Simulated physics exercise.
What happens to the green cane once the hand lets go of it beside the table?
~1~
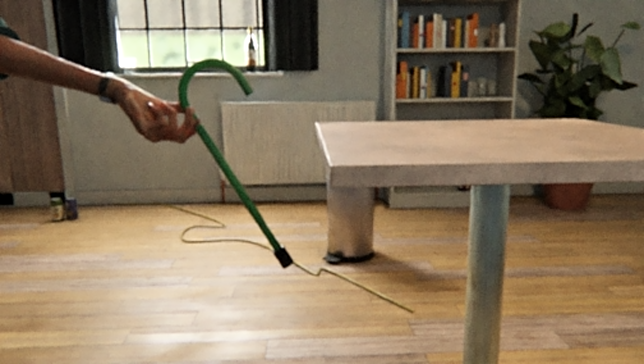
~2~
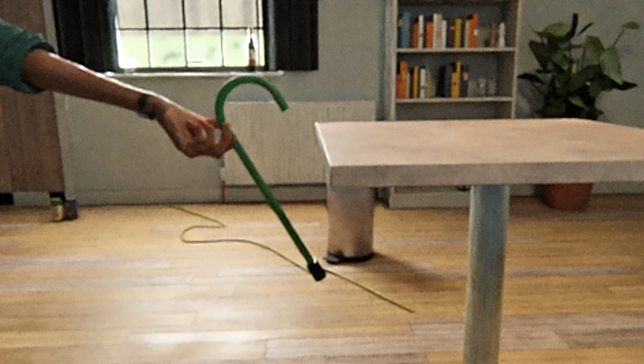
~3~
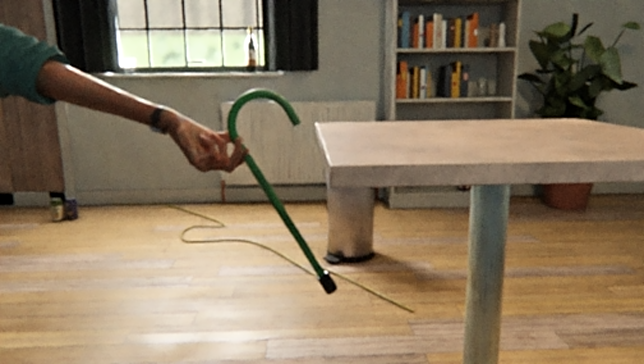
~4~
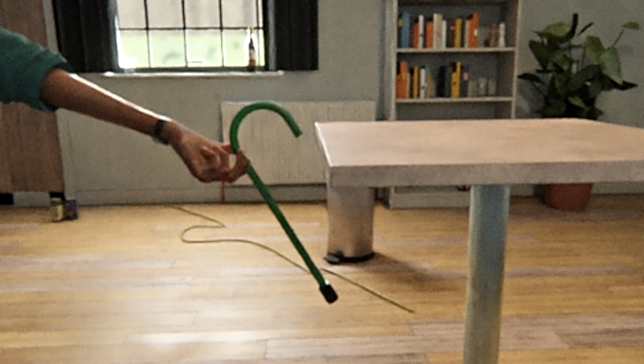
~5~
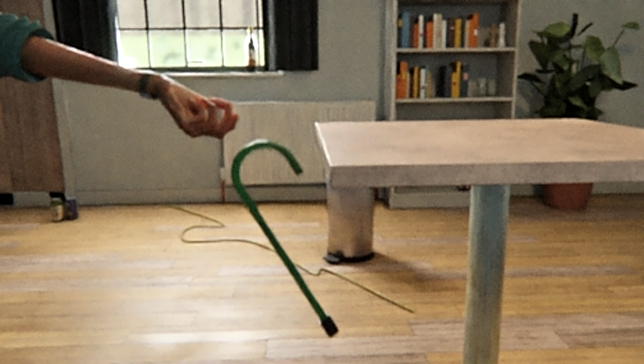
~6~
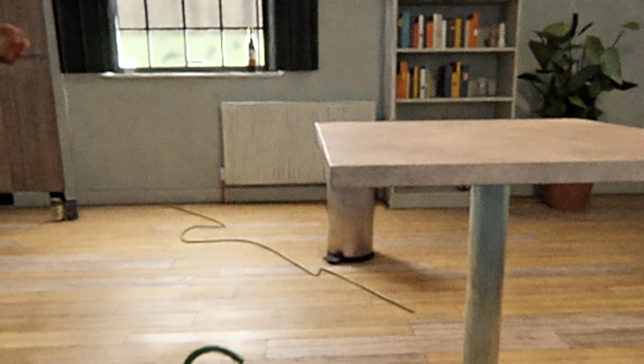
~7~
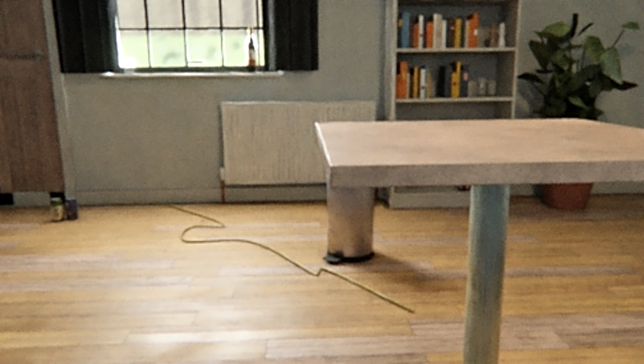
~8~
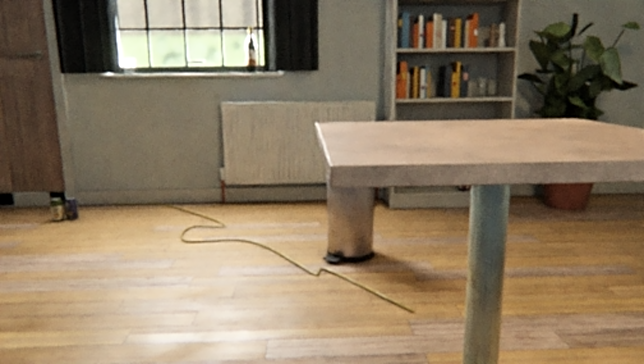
The green cane does not stay hooked on the table. It falls towards the floor and drops out of sight at the bottom of the view.
